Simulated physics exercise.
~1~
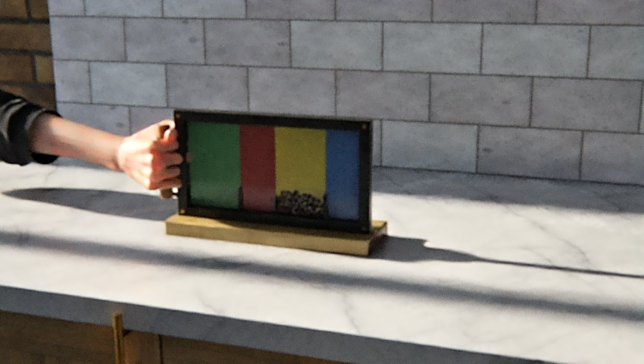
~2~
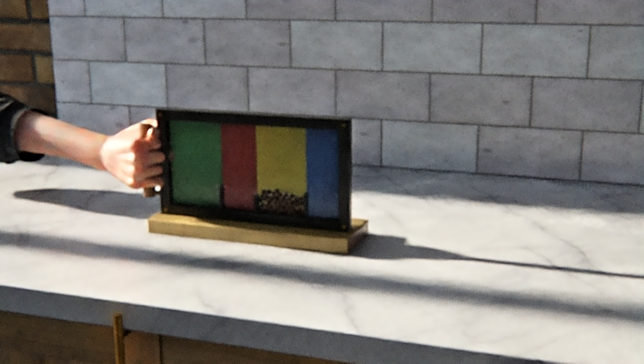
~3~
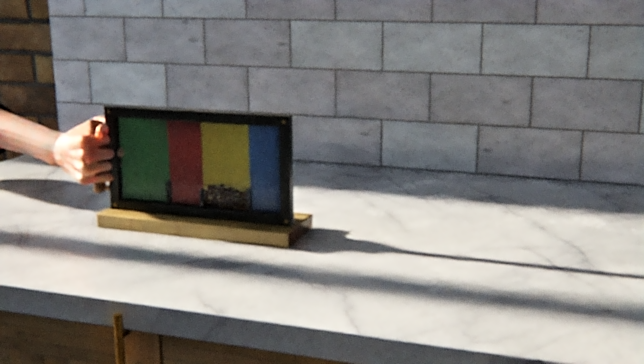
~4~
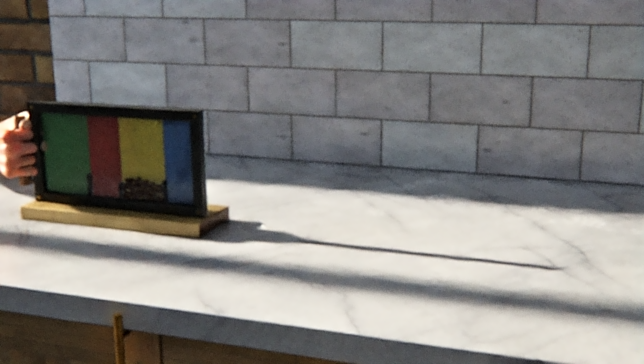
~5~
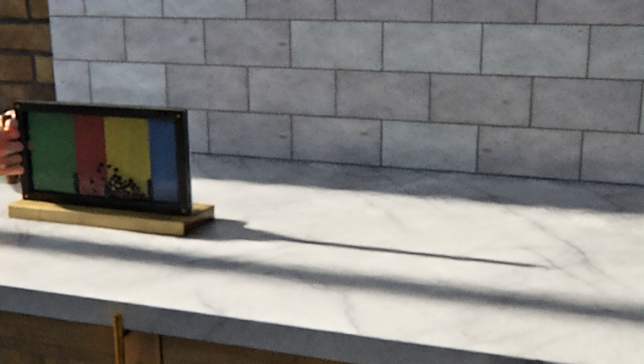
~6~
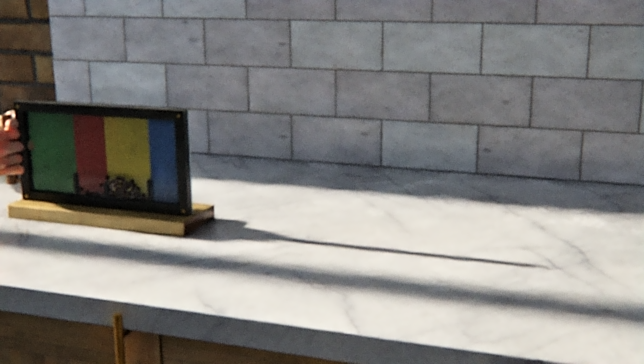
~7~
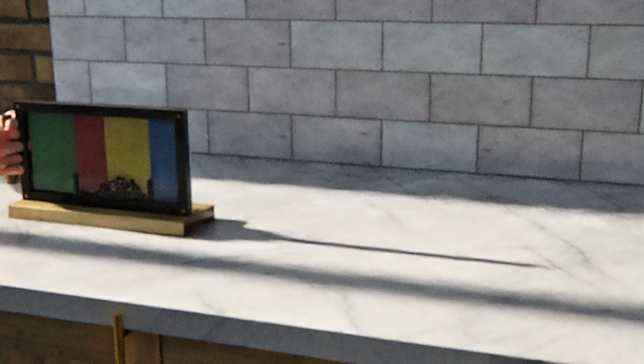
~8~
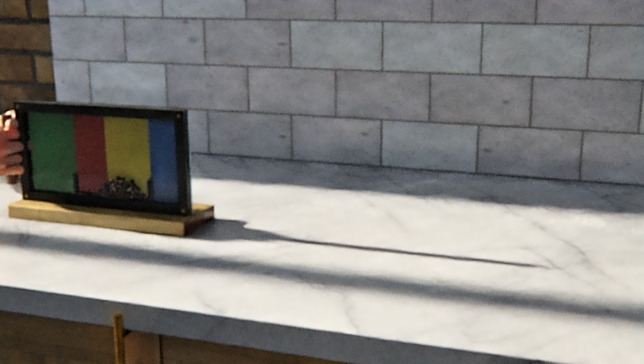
At first, a hand grips the left side of an upright, clear-faced tray on a marble counter, with dark beads heaped at the bottom, mainly in front of its yellow strip. The hand moves the tray left along the counter, past the pale tiled wall, and the beads travel with it. As the tray comes to a stop near the left edge, the beads surge up and toward the red strip. They drop back into a low pile and settle. The tray stays upright and still, with most beads against yellow and some against red.
